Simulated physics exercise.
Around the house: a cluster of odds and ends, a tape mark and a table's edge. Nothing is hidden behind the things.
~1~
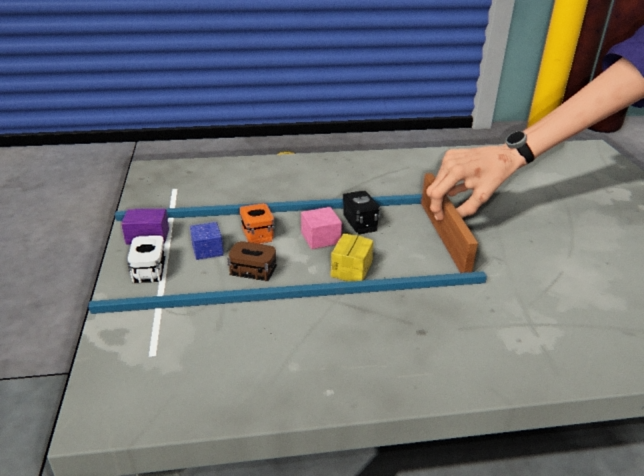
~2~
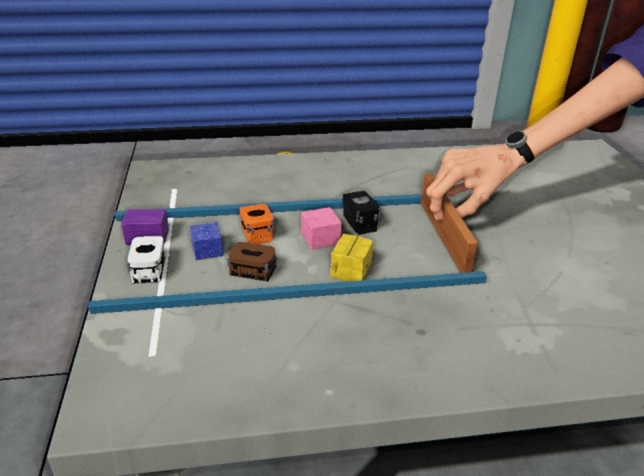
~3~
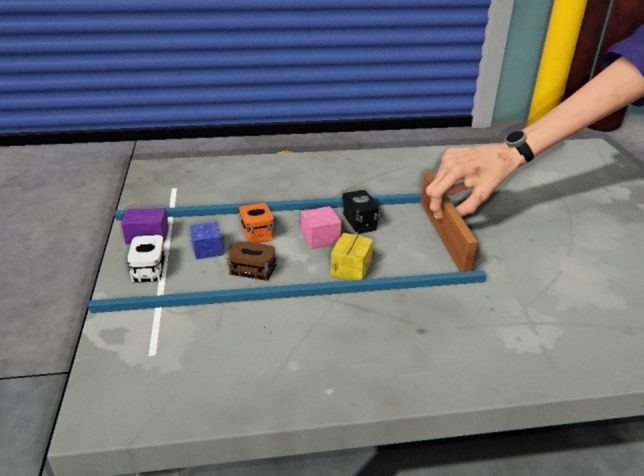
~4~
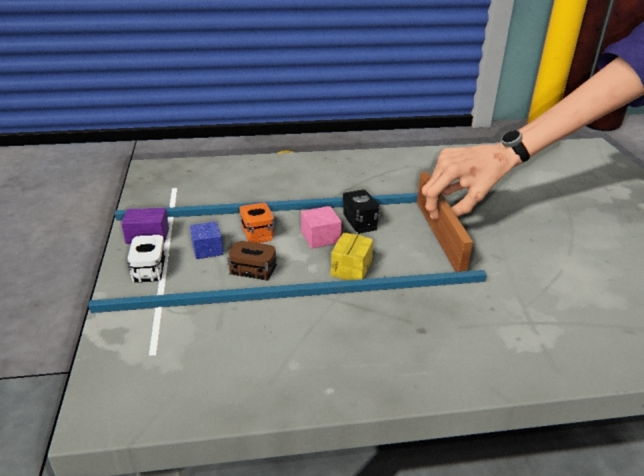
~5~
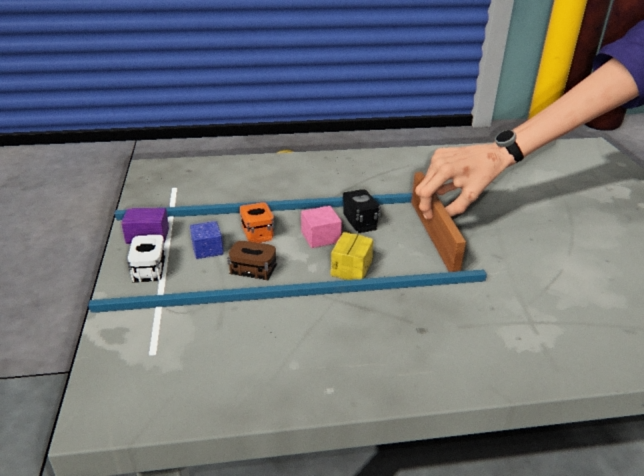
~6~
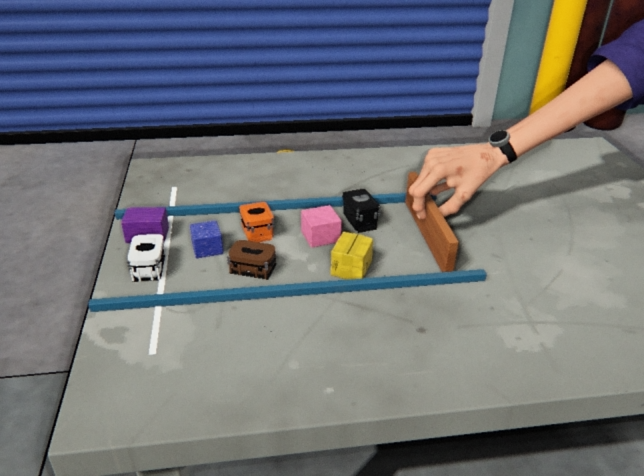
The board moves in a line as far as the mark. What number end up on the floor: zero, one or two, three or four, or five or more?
Outcome: The number that fall off is one or two.
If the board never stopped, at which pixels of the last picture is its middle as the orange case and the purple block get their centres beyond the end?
At (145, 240) for the orange case; at (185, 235) for the purple block.
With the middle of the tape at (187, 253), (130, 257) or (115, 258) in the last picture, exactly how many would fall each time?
Down on the floor: 1, 5 and 8.
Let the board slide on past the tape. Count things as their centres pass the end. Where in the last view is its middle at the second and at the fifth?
First at (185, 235), next at (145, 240).
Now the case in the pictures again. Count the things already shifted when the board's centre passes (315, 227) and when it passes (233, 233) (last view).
3 and 7.
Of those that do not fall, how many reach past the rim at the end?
Overhanging: 2.
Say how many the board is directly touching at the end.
That makes 3.
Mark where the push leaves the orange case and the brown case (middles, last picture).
About (126, 227), and the other about (103, 274).
Soon after, none off yet; purple block at rest near (146, 225); white case at rest near (147, 258); blue block at rest near (206, 239).
After that, none off yet; purple block at rest near (146, 225); white case at rest near (147, 258); blue block displaced about its own width near (183, 242).
In the end, the number that fall off is one or two; gone, white case and purple block.
